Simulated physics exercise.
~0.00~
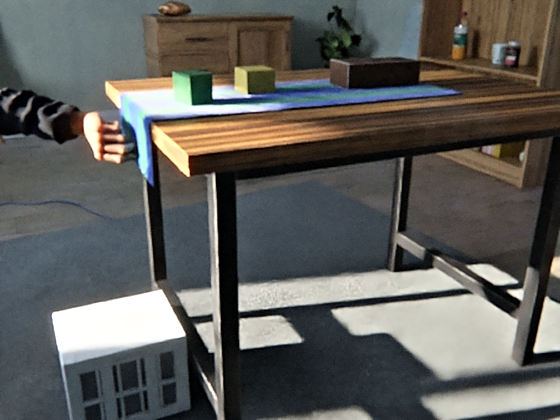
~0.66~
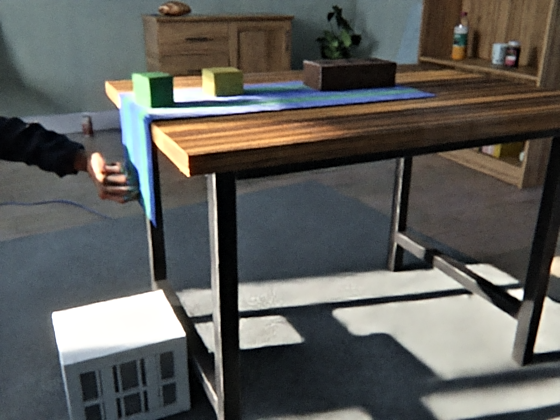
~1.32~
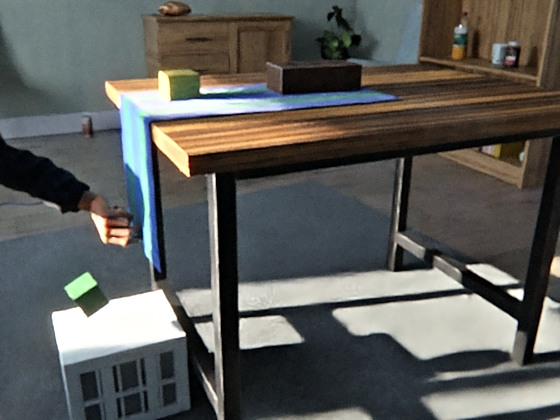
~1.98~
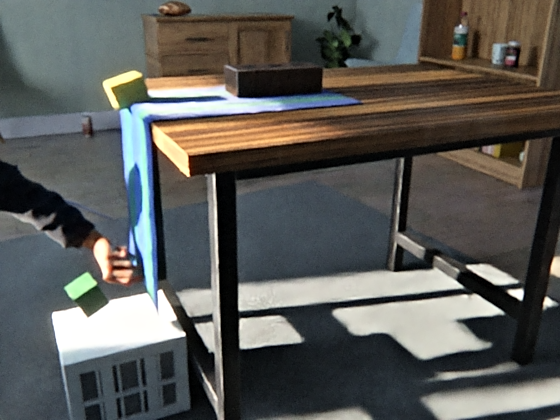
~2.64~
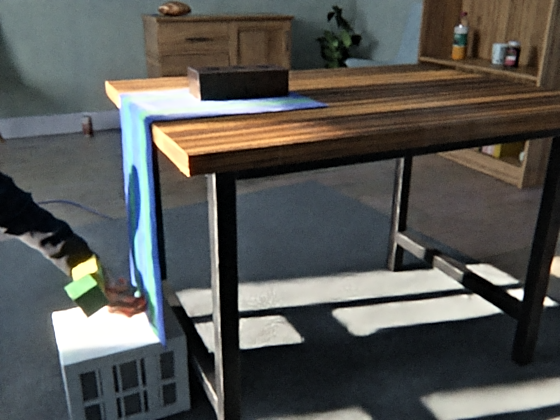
Hand pulling a blue tablecloth down off a wooden table, dropping the green then yellow block over the edge, brick staying on top.
